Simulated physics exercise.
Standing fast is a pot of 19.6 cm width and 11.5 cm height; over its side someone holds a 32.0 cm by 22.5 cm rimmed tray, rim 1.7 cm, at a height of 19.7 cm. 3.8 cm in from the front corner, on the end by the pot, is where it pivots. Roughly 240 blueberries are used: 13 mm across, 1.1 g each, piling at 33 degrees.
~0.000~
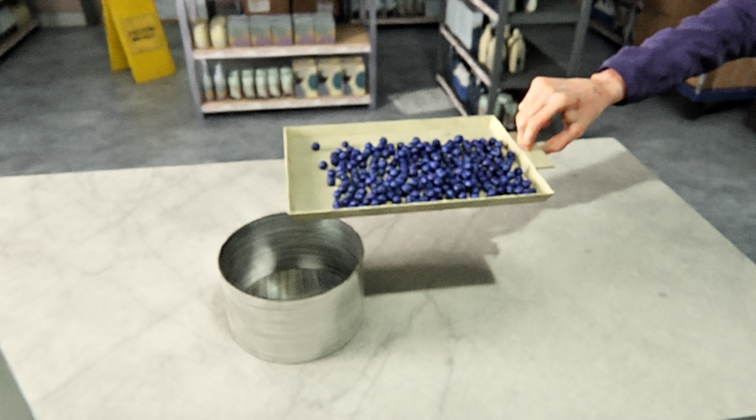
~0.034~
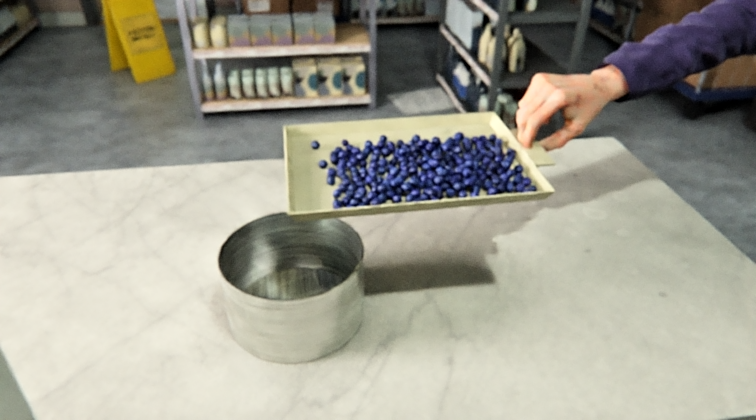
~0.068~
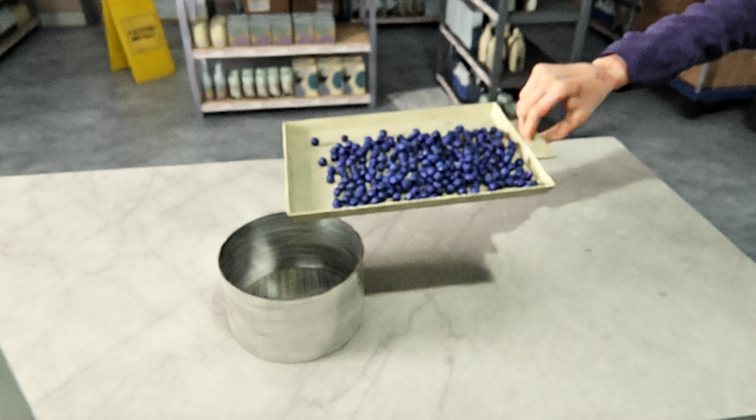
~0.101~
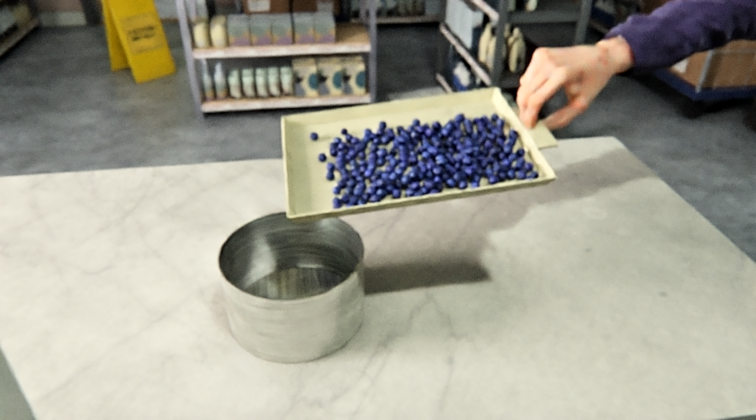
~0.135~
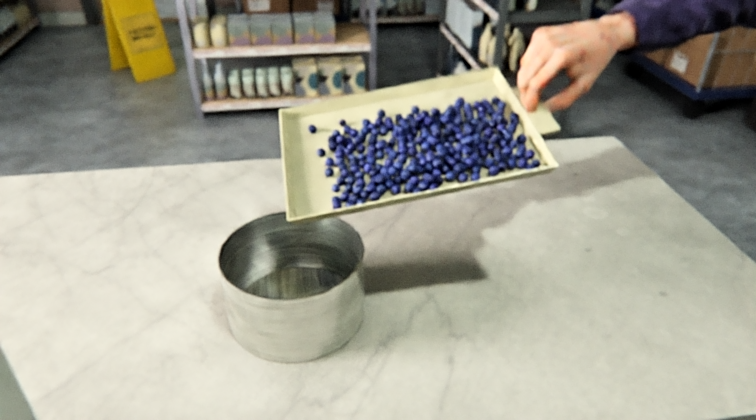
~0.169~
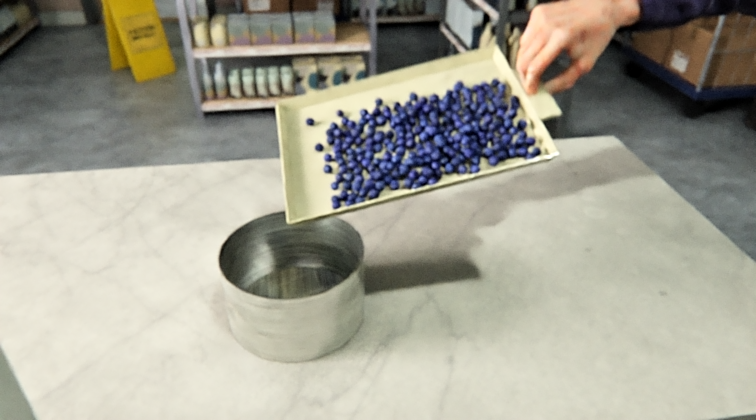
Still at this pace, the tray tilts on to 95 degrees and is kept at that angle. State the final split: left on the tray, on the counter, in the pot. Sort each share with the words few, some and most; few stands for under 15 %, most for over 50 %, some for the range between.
The shares come out as follows. Tray: Few. Counter: Most. Pot: Some.
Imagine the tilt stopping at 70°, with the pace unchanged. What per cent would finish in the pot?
I'd say close to 40 percent.
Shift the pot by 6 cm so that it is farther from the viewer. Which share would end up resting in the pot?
In that setup it would come to near 0 per cent.
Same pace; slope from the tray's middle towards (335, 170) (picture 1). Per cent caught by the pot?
I'd say close to 45 %.
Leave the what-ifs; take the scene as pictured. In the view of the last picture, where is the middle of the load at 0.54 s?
Approximately (330, 194) in the last picture.
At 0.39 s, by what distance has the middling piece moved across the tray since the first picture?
It has moved some 3 cm from its start.
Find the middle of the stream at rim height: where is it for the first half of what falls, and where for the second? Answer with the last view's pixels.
Around (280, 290), then (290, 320).
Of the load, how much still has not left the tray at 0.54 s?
Close to 80 in a hundred parts of the load.
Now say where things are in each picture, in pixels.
Tray tilt 0 degrees, front corners at (295, 210) and (546, 190); middle of the pieces at (427, 170); pot at (292, 251), in the first picture.
Tray tilt 1 degrees, front corners at (295, 210) and (547, 188); middle of the pieces at (427, 168), in the second picture.
Tray tilt 3 degrees, front corners at (295, 211) and (547, 182), lowest corner left front; middle of the pieces at (427, 163), in the third picture.
Tray tilt 7 degrees, front corners at (294, 212) and (549, 174), lowest corner left front; middle of the pieces at (427, 156), in the fourth picture.
Tray tilt 13 degrees, front corners at (294, 214) and (550, 162), lowest corner left front; middle of the pieces at (426, 146), in the fifth picture.
Tray tilt 19 degrees, front corners at (294, 217) and (551, 151), lowest corner left front; middle of the pieces at (425, 137); pot at (292, 250). The tray's pace is about 175 degrees a second, in the sixth picture.
After 0.39 s, tilt 57 degrees; the tray holds 100 %, the pot 0 %.
Then, at 0.54 s, tilt 84 degrees; the tray holds 80 %, the pot 0 %.
After 0.82 s, tilt 95 degrees; the tray holds 0 %, the pot 40 %.
In the end, at 1.7 s, tray 0 %, counter 60 %, pot 40 %.
